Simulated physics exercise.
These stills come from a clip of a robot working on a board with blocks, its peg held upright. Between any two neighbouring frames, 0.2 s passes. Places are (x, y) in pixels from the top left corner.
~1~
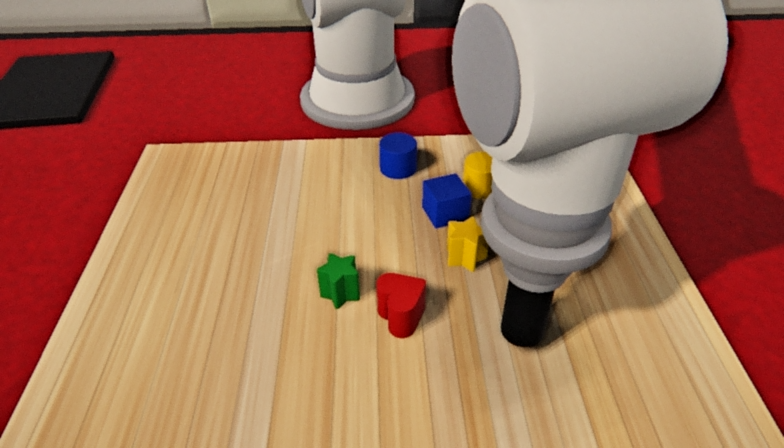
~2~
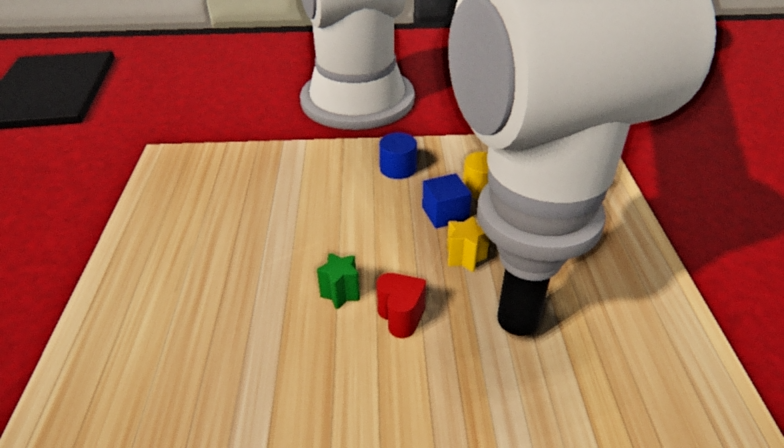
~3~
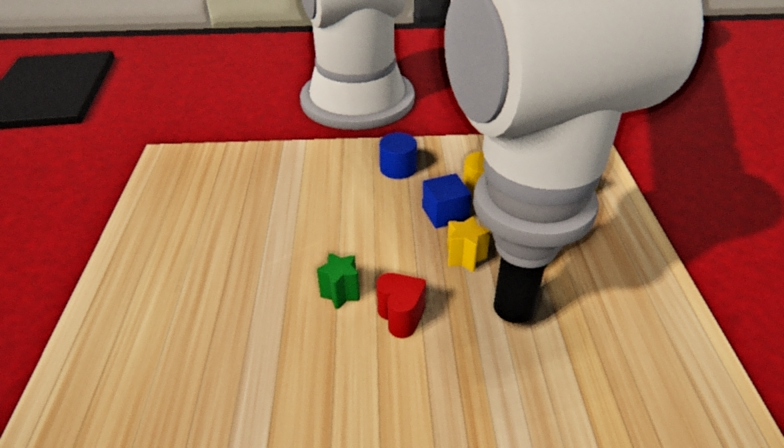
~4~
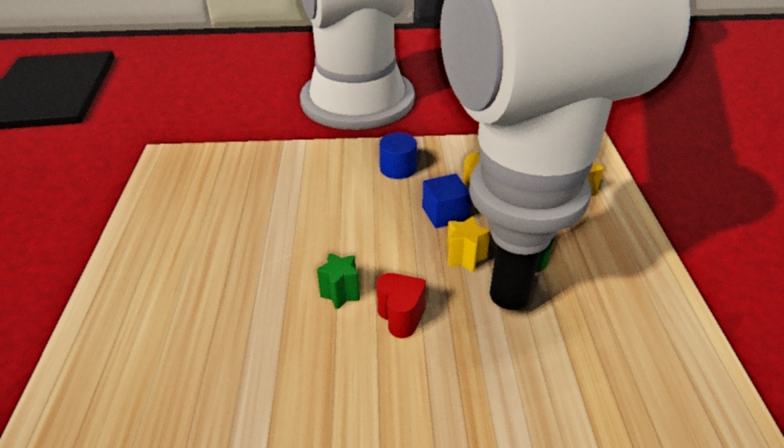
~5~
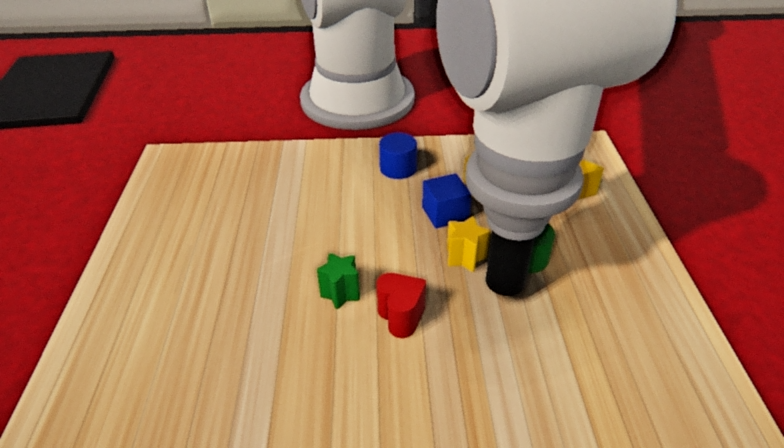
A robot arm moves its black peg slowly up and slightly left across a wooden board among colored blocks.
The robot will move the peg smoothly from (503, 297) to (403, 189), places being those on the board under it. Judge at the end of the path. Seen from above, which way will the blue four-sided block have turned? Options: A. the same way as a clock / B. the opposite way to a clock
A (the same way as a clock)
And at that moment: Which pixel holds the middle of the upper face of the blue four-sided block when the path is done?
The spot you're after is about (437, 157) in the image.
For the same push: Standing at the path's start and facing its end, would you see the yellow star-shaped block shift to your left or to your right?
The left-hand side.
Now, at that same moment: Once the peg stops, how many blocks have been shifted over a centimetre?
Count: 2.
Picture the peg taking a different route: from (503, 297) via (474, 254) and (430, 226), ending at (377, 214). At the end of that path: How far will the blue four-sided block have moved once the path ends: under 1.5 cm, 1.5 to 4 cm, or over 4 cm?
It shifts by 1.5 to 4 cm.
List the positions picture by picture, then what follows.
The first frame shows tip of the peg at (522, 331), middles of tops, blue cylinder at (398, 142), blue four-sided block at (447, 187), yellow star-shaped block at (468, 230).
The second frame shows peg at (518, 320), nothing pushed.
The third frame shows peg at (514, 308), nothing pushed.
The fourth frame shows peg at (510, 295), nothing pushed.
The fifth frame shows peg at (505, 282), blue cylinder at (398, 142), blue four-sided block at (447, 187), yellow star-shaped block at (468, 230).
What follows on the original path. One third of the way, peg at (465, 242); yellow star-shaped block at (446, 211), turned 20° clockwise.
Two thirds of the way, peg at (432, 207); blue four-sided block at (435, 165), turned 60° clockwise; yellow star-shaped block at (409, 181).
At the end, peg at (403, 176); blue cylinder unmoved; blue four-sided block at (437, 157), turned 80° clockwise; yellow star-shaped block at (375, 160), turned 25° anticlockwise.
